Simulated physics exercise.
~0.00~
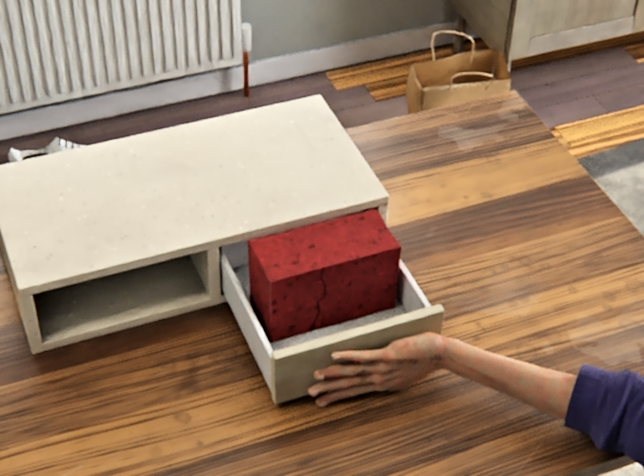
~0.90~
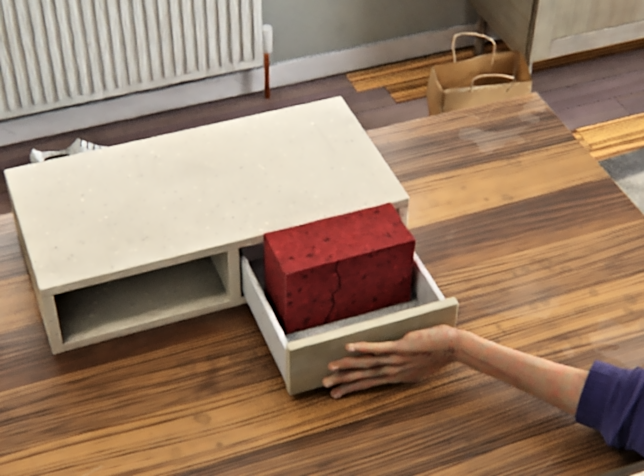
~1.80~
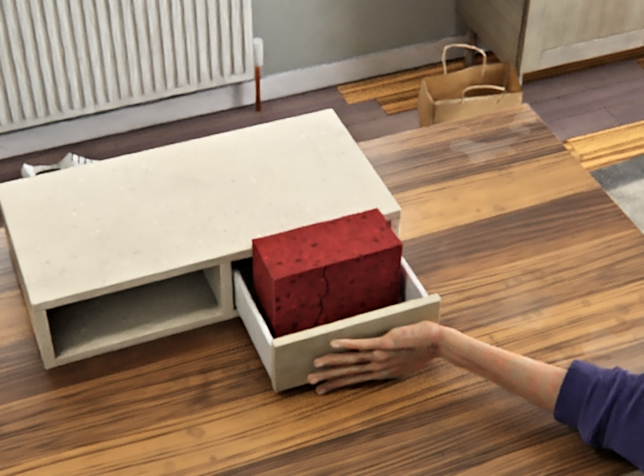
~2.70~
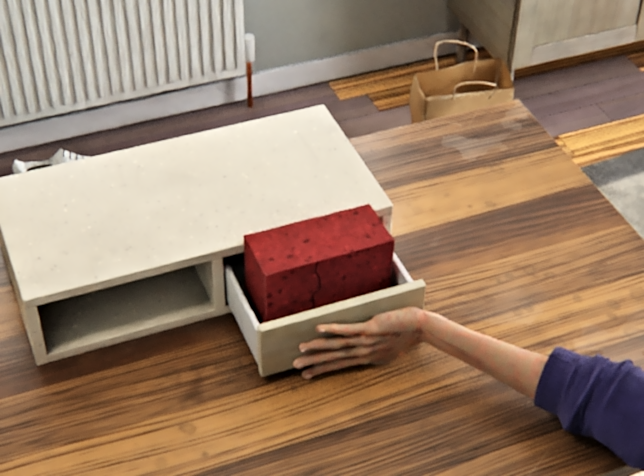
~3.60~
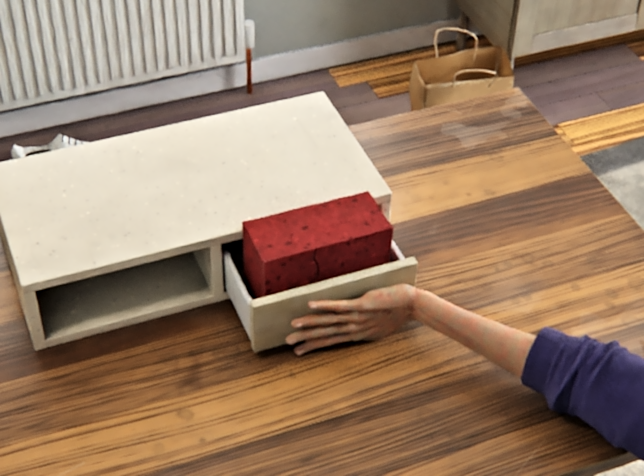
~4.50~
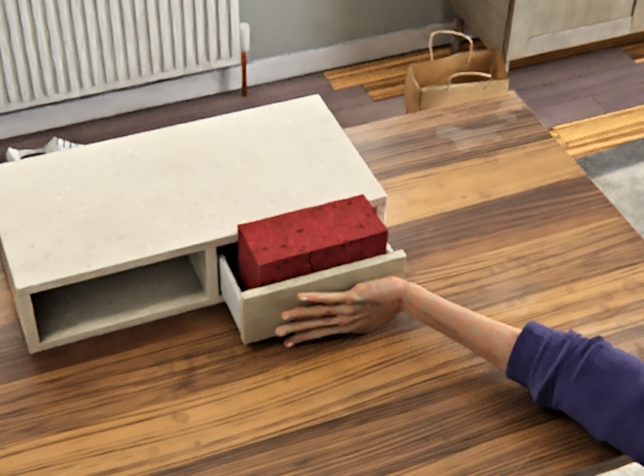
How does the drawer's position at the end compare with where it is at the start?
At the start the drawer is pulled well out of the cabinet, and by the end it has been pushed part of the way in, up and to the left, but it is still ajar.
A large red brick sits upright in the open drawer of a low, cream-coloured cabinet, rising well above the drawer's sides. The cabinet rests on a striped wooden surface, seen from above through a slightly swaying camera, with a white radiator behind and a brown paper bag at the upper right. A hand in a purple sleeve reaches in from the right and lies against the drawer front. At first the drawer is pulled well out, then the hand pushes it inward, carrying the brick toward the cabinet. At the end the drawer is still ajar, with the hand on its front.
